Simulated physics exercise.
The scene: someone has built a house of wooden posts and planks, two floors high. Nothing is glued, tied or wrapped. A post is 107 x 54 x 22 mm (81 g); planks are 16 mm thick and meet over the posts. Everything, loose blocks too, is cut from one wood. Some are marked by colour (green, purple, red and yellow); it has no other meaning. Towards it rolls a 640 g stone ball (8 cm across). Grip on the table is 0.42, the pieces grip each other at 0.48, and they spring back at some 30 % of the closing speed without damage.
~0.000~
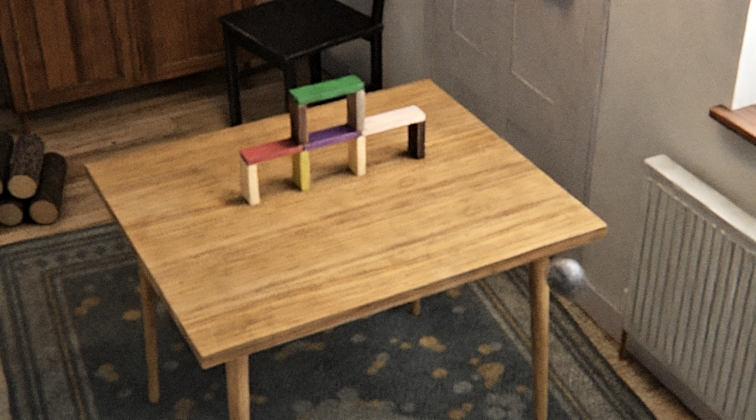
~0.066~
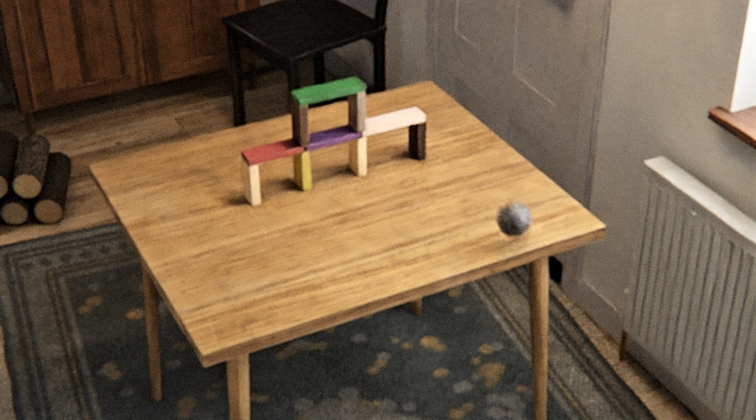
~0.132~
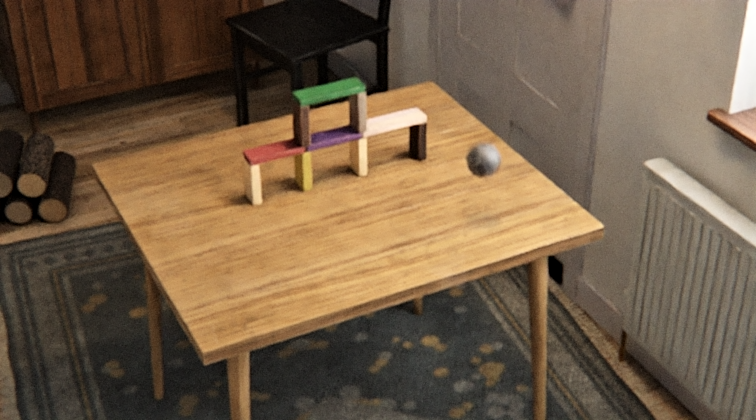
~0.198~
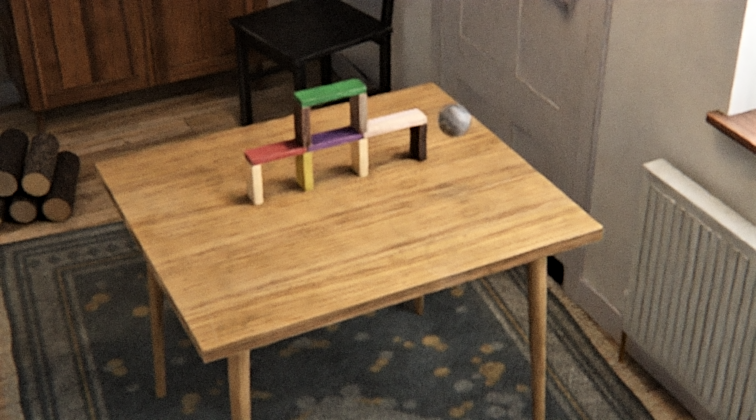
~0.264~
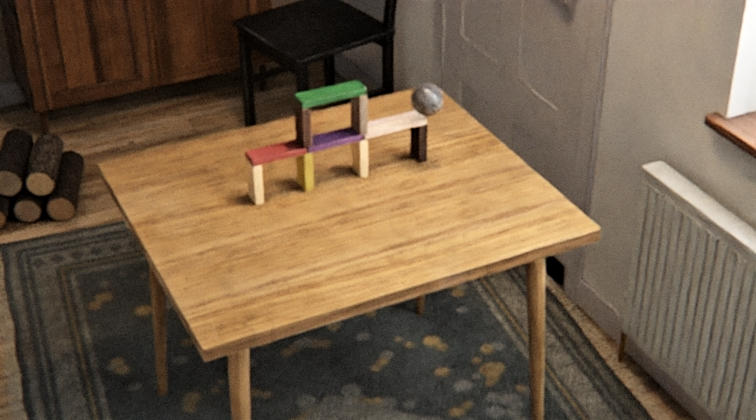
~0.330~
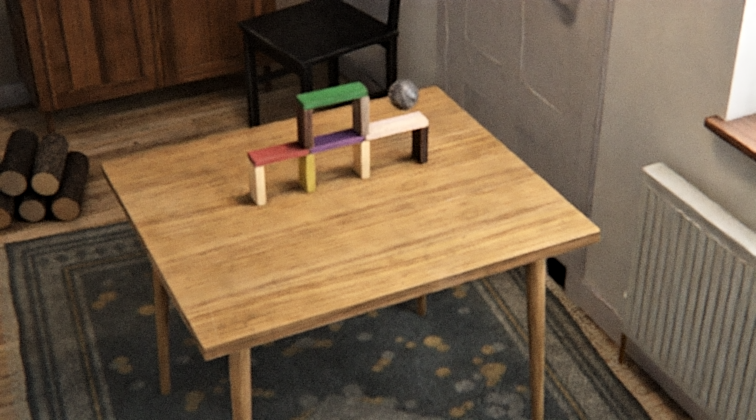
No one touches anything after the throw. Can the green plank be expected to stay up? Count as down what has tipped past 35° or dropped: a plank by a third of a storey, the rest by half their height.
In the end the green plank stays up.
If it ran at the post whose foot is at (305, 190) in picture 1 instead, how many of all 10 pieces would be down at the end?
In that case 4.
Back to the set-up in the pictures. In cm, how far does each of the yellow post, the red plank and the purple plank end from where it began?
About: Yellow 0, red 0, purple 0.
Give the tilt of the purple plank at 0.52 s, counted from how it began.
About 0°.
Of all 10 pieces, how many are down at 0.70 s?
0 by then.
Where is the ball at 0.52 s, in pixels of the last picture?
Around (336, 65).
By 0.39 s, ball still moving; none of the 10 pieces down; green plank unmoved.
When it is over (0.9 s), ball rolling away; none of the 10 pieces down; green plank unmoved; yellow post unmoved; red plank unmoved. In pixels of the last frame, middles, green plank near (332, 96), yellow post near (307, 169).
